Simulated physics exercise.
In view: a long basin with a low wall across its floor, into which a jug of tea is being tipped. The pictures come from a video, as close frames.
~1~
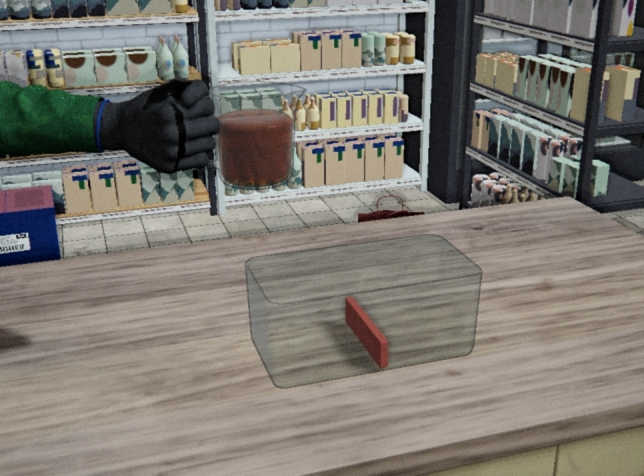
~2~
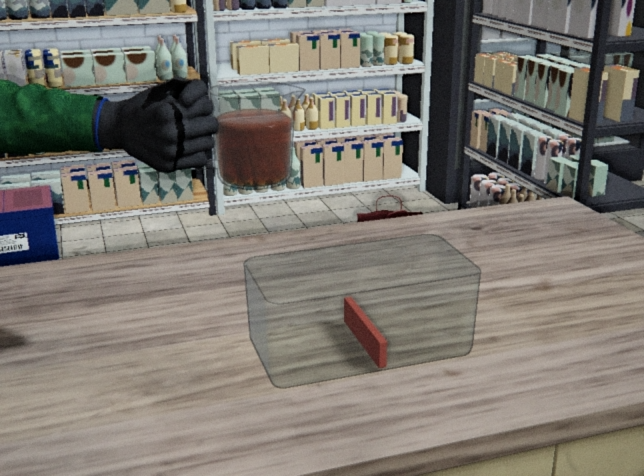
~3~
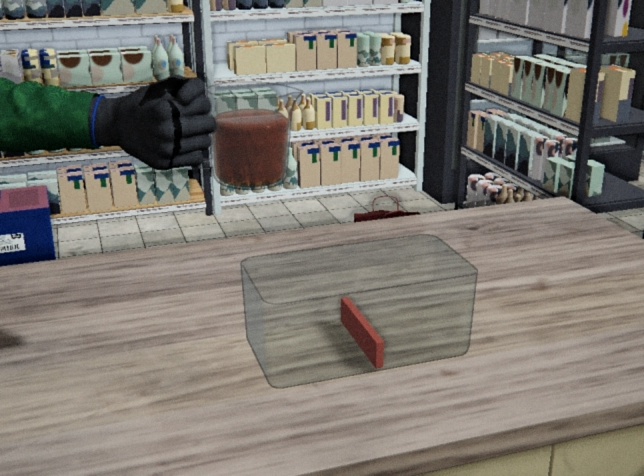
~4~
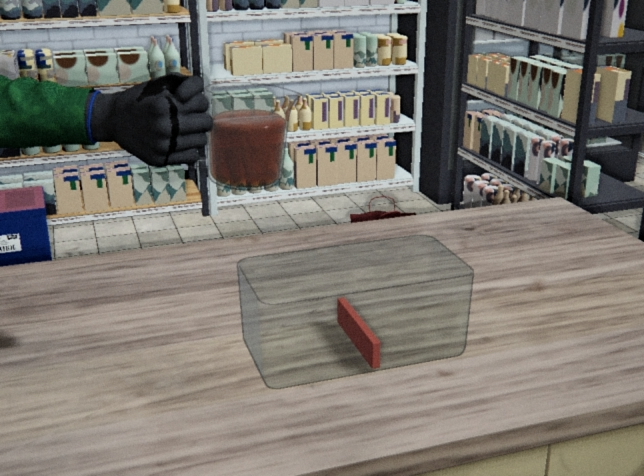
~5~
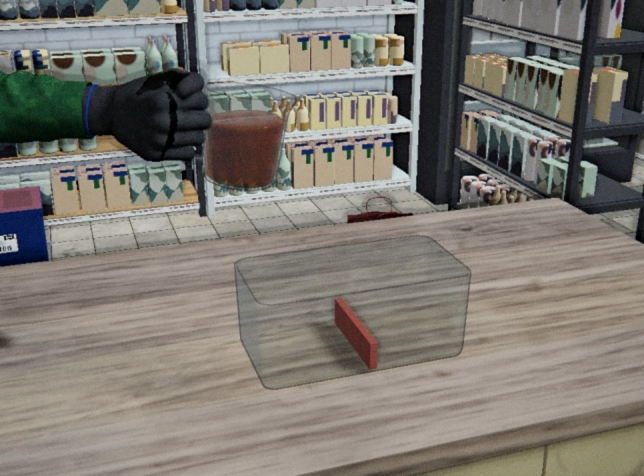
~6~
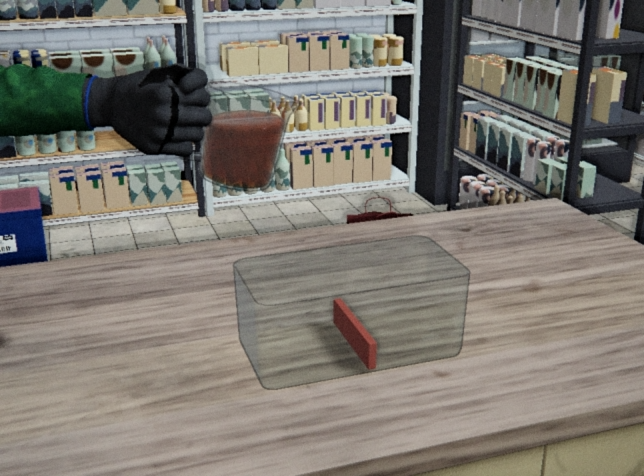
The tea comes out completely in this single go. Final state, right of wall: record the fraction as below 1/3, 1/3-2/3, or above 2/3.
Middle share.
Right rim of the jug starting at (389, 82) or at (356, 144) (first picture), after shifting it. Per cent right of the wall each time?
The first start gives some 60 %, the second some 90 %.
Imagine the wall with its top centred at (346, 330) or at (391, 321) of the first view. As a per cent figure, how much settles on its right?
About 75 % and 10 %.
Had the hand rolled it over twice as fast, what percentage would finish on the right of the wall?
Some 15 per cent.
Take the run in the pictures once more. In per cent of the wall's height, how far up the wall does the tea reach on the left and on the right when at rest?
On the left it sits near 30, while on the right it sits near 30.
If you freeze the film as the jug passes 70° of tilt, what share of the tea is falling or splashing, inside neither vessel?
Near 15 in a hundred.
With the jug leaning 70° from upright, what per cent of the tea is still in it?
85 %.
A moment on, the jug is tipped part way and 83 per cent is still to pour, 1 is left of the wall and 0 right of it.
Next, the jug is tipped right over and 15 per cent is still to pour, 24 is left of the wall and 39 right of it.
Then the jug is tipped right over and 0 per cent is still to pour, 53 is left of the wall and 44 right of it.
Later the jug is tipped right over and 0 per cent is still to pour, 53 is left of the wall and 45 right of it.
In the end 53 per cent lies left of the wall, 45 right of it and 2 outside.
